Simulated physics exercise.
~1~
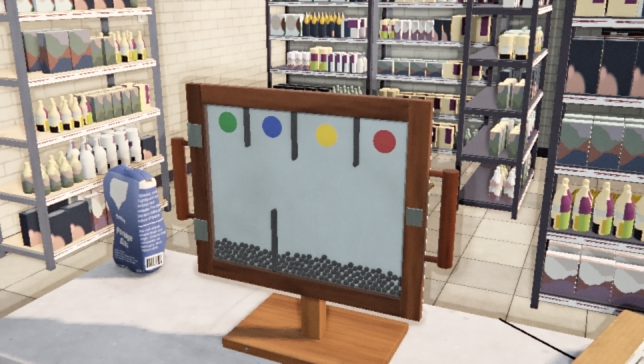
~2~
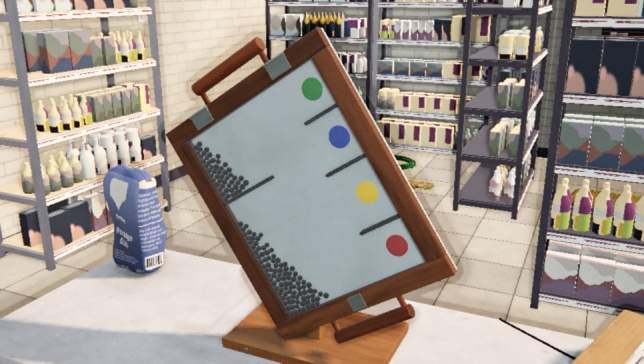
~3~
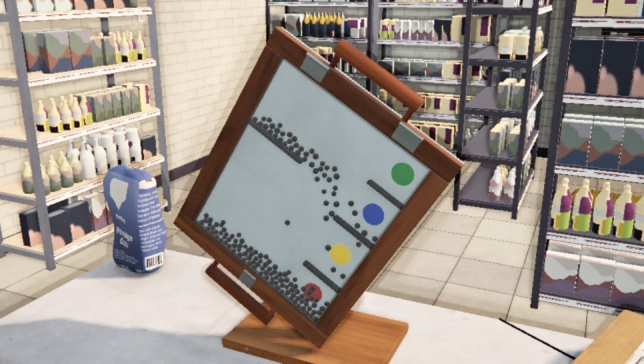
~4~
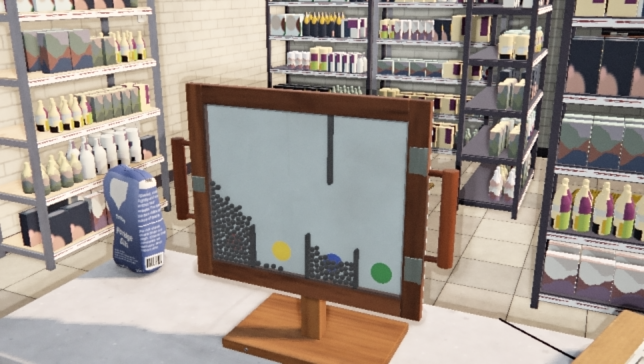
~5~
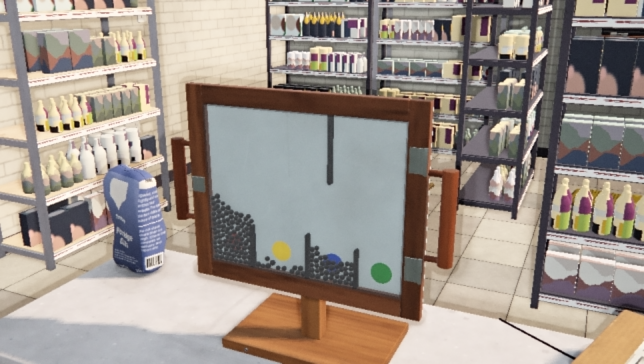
Wood-framed panel turning upside down on its stand in a shop, dark beads spilling across and settling mostly in the left pocket.
